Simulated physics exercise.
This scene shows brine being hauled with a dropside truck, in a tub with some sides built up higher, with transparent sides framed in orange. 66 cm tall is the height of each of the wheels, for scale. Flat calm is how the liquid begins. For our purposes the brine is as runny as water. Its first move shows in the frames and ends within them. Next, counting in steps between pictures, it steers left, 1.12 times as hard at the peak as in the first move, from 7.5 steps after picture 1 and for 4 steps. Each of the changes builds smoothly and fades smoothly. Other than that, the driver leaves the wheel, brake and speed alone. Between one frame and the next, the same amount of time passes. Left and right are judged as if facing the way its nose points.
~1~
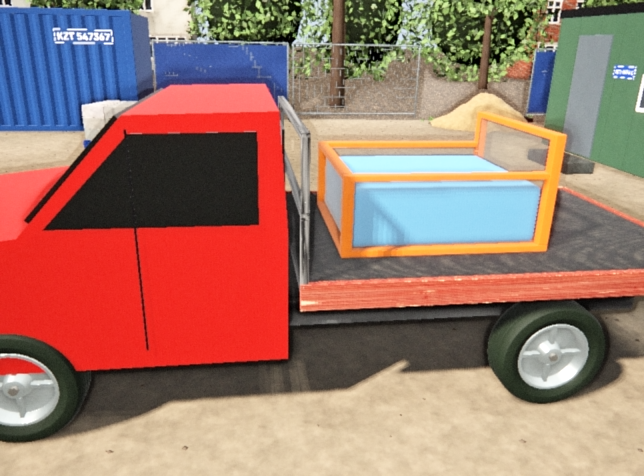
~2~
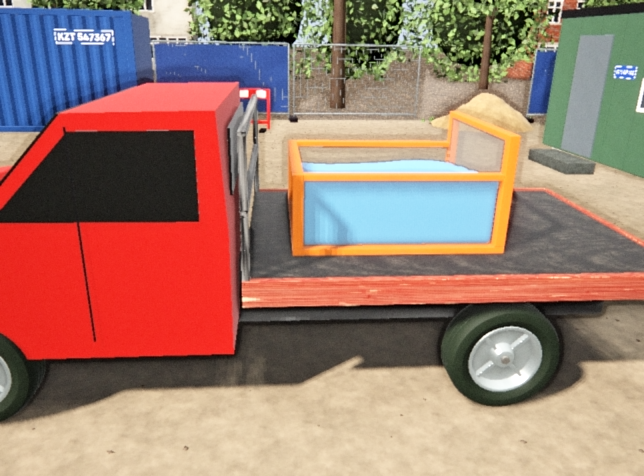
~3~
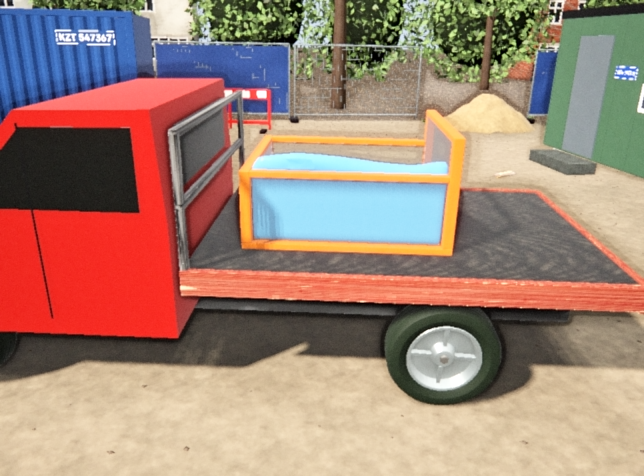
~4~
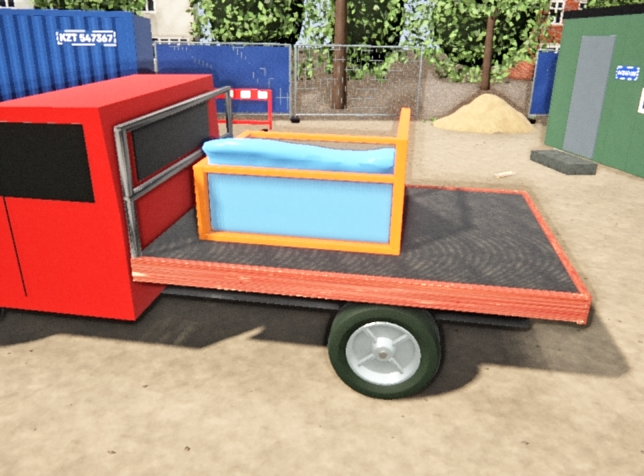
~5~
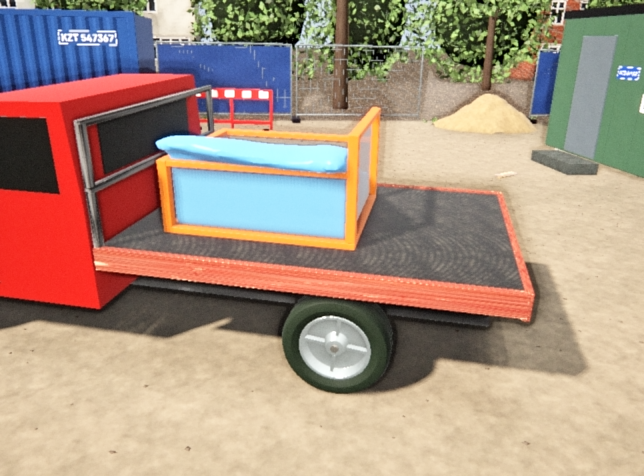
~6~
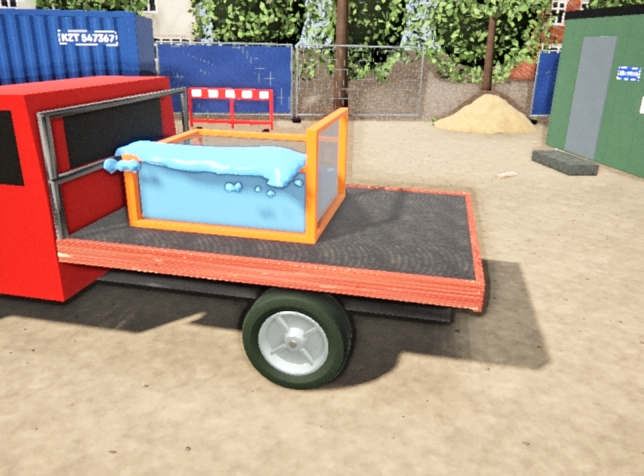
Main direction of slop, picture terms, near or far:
Far.
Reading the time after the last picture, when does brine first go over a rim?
The first spill happens at roughly 0.1 s.
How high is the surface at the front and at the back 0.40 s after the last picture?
Roughly 36 cm in front and 38 cm behind.
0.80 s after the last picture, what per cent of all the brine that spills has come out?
About 40 percent at that moment.
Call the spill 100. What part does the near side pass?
Around 30 in a hundred.
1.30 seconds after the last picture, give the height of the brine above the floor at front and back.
Front level 34 cm, back level 32 cm.
Then, 0.40 s later than the final frame, it stands 39 cm high behind and 37 cm in front; 5 per cent has gone over the near side, a little elsewhere.
Then, 0.80 s later than the final frame, it stands 33 cm high behind and 29 cm in front; 11 per cent has gone over the far side and the near side, a little elsewhere.
Then, 1.30 s later than the final frame, it stands 32 cm high behind and 35 cm in front; 20 per cent has gone over the far side, a little elsewhere.
Then, 3.64 s later than the final frame, 24 per cent has gone mostly over the far side, some over the near side; the near side has passed 7 per cent and the far side 15.
